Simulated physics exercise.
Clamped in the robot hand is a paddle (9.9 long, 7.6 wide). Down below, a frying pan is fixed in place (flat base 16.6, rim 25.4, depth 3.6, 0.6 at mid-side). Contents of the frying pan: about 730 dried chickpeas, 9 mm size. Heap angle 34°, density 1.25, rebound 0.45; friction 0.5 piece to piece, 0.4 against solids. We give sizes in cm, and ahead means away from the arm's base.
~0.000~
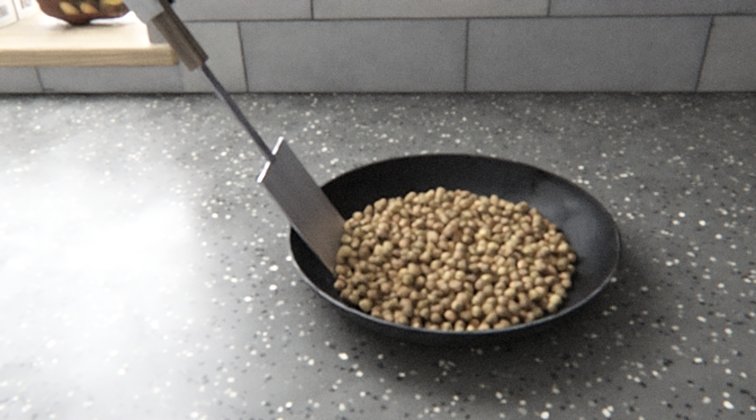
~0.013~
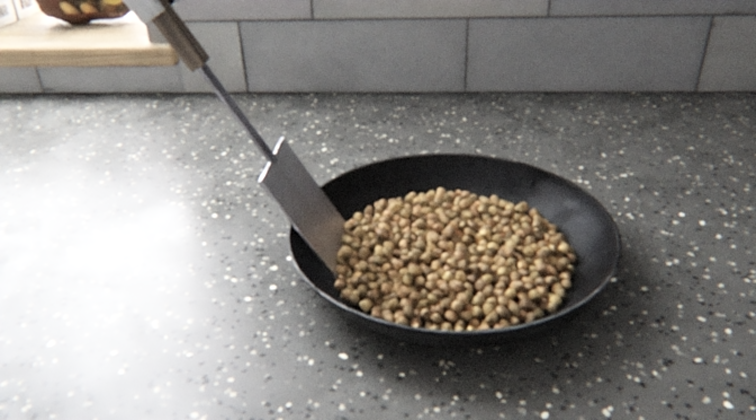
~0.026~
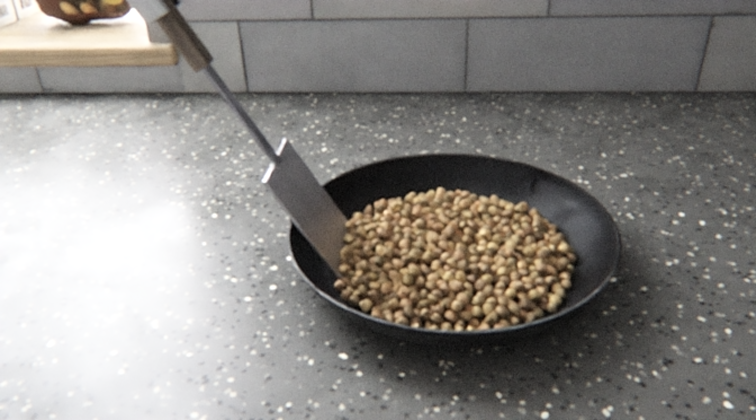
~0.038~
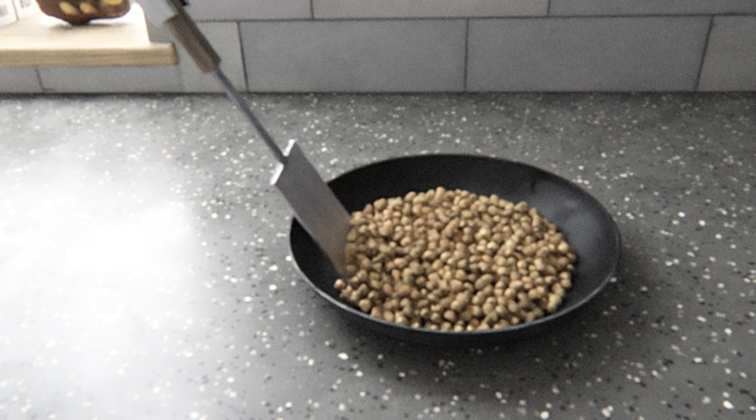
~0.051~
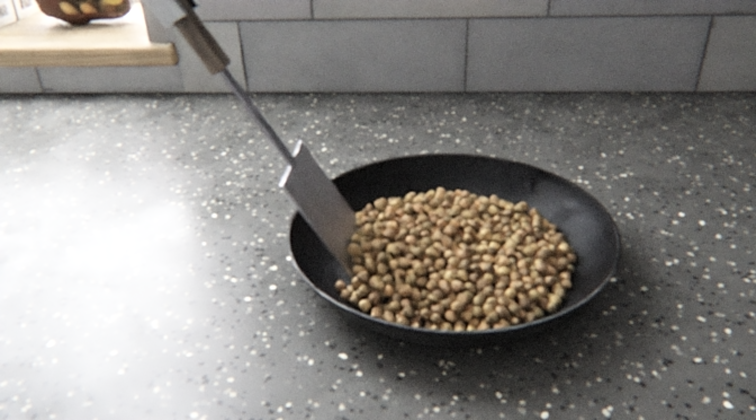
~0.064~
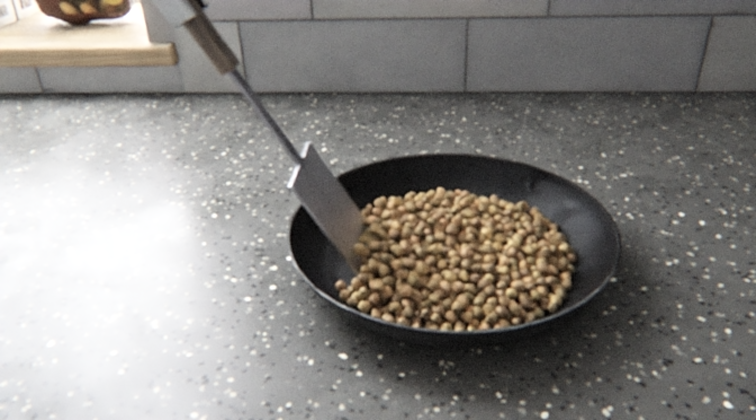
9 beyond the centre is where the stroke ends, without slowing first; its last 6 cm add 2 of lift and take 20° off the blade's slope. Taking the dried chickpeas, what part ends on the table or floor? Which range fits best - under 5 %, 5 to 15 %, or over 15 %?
The range that fits: 5 to 15 %.
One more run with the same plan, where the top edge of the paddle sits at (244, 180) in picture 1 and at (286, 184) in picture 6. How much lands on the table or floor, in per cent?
Roughly 10 percent ends up there.
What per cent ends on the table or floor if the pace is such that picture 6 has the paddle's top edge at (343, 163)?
Expect about 20 per cent there.
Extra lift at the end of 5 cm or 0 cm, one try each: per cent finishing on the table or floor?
Result, in order: Approx. 0 % and 10 %.
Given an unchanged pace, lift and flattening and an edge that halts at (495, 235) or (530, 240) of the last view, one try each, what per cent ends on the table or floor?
First try about 0 percent, second about 0 percent.
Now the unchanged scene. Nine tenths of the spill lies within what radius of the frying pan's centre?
Some 20 cm.
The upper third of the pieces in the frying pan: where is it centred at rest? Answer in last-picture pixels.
Roughly (565, 240).
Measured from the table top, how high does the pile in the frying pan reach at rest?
Top of the heap: Roughly 5.0 cm above the table top.
After 0.18 s, sloping 60°, highest piece 3 above the table; 730 in the frying pan.
After 0.29 s, sloping 53°, highest piece 5 above the table; 730 in the frying pan.
After 0.55 s, sloping 40°, highest piece 5 above the table; 679 in the frying pan, 49 on the table or floor, 2 on the blade or in flight.
After 1.60 s, sloping 40°, highest piece 5 above the table; 679 in the frying pan, 51 on the table or floor.
At rest, 679 in the frying pan, 51 on the table or floor. That is 7 % on the table or floor.
